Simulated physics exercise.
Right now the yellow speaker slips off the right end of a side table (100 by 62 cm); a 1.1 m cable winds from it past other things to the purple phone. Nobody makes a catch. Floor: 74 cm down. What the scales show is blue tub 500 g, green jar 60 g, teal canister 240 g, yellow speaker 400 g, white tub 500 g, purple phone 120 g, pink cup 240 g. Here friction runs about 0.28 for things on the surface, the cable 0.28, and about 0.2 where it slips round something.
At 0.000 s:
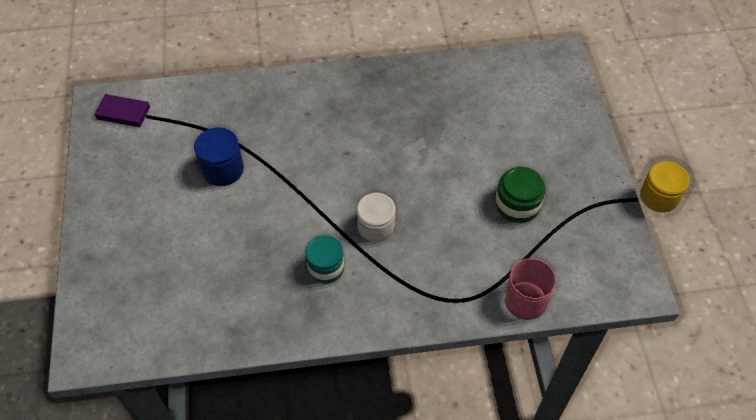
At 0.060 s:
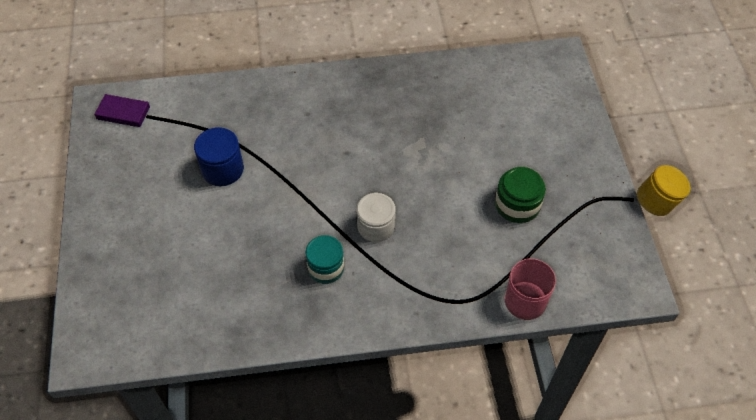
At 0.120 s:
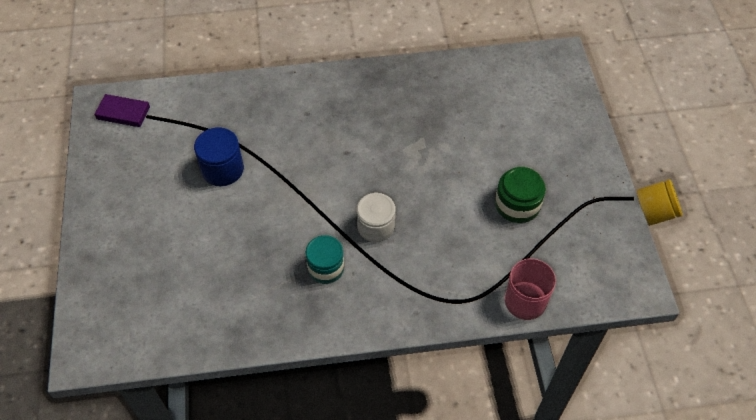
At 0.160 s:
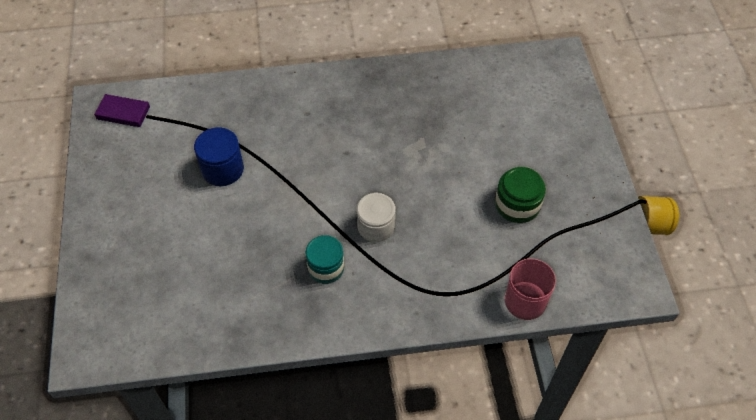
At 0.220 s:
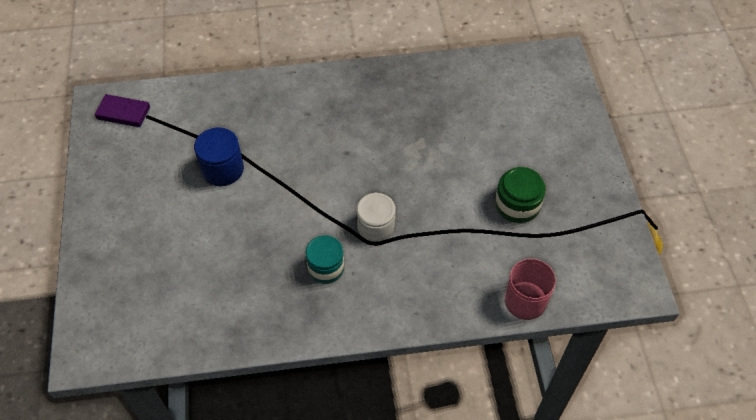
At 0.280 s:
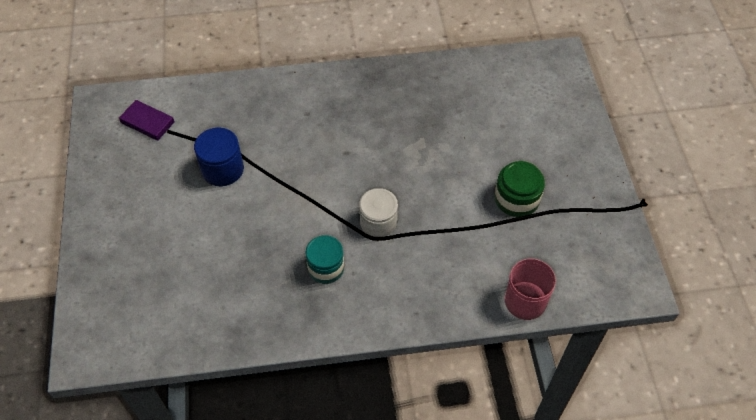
A table holds jars and cups as a yellow cylinder drops off the right edge, pulling the cable taut.
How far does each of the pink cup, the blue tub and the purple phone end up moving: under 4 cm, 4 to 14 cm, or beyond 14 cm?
Pink cup - under 4 cm; blue tub - under 4 cm; purple phone - beyond 14 cm.
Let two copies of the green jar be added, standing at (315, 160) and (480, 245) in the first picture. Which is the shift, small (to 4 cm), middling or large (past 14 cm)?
In that order: Large, large.
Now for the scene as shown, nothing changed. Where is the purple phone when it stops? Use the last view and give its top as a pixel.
Resting point is at approximately (495, 288).
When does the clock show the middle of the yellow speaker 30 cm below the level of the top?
At 0.38 s.
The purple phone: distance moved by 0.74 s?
The purple phone is 60 cm out of place.
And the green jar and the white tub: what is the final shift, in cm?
Final offset from start: Green jar = 4 cm, white tub = 15 cm.
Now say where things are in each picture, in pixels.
Shows, pink cup (533, 278); blue tub (216, 144); purple phone (121, 108); cable runs through (586, 210) (496, 286) (376, 263) (295, 189), in the first picture.
Shows, yellow speaker (668, 181); cable runs through (582, 207) (376, 263), in the second picture.
Shows, yellow speaker (659, 203); cable runs through (582, 207) (376, 263), in the third picture.
Shows, yellow speaker (654, 216); cable runs through (603, 218) (377, 263), in the fourth picture.
Shows, yellow speaker (641, 242); cable runs through (644, 215), in the fifth picture.
Shows, pink cup (533, 278); blue tub (216, 144); purple phone (146, 117); cable runs through (557, 211) (430, 232) (321, 207), in the sixth picture.
At 0.5 s, the cable's tail end at (334, 157); purple phone 36 cm off its start, blue tub 2 cm off its start, yellow speaker over the edge.
At 0.7 s, the cable's tail end at (407, 236); purple phone 56 cm off its start, blue tub 2 cm off its start, white tub 12 cm off its start.
At 1.0 s, the cable's tail end at (501, 265); purple phone 74 cm off its start at (482, 279), blue tub 2 cm off its start at (222, 151), white tub 17 cm off its start at (467, 179).
At 1.2 s, the cable's tail end at (508, 270); purple phone 76 cm off its start, blue tub 2 cm off its start, white tub 17 cm off its start.
At 2.4 s, the cable's tail end at (508, 270); purple phone 76 cm off its start at (495, 288), blue tub 2 cm off its start at (223, 151), pink cup 1 cm off its start at (538, 280), white tub 17 cm off its start at (467, 179).
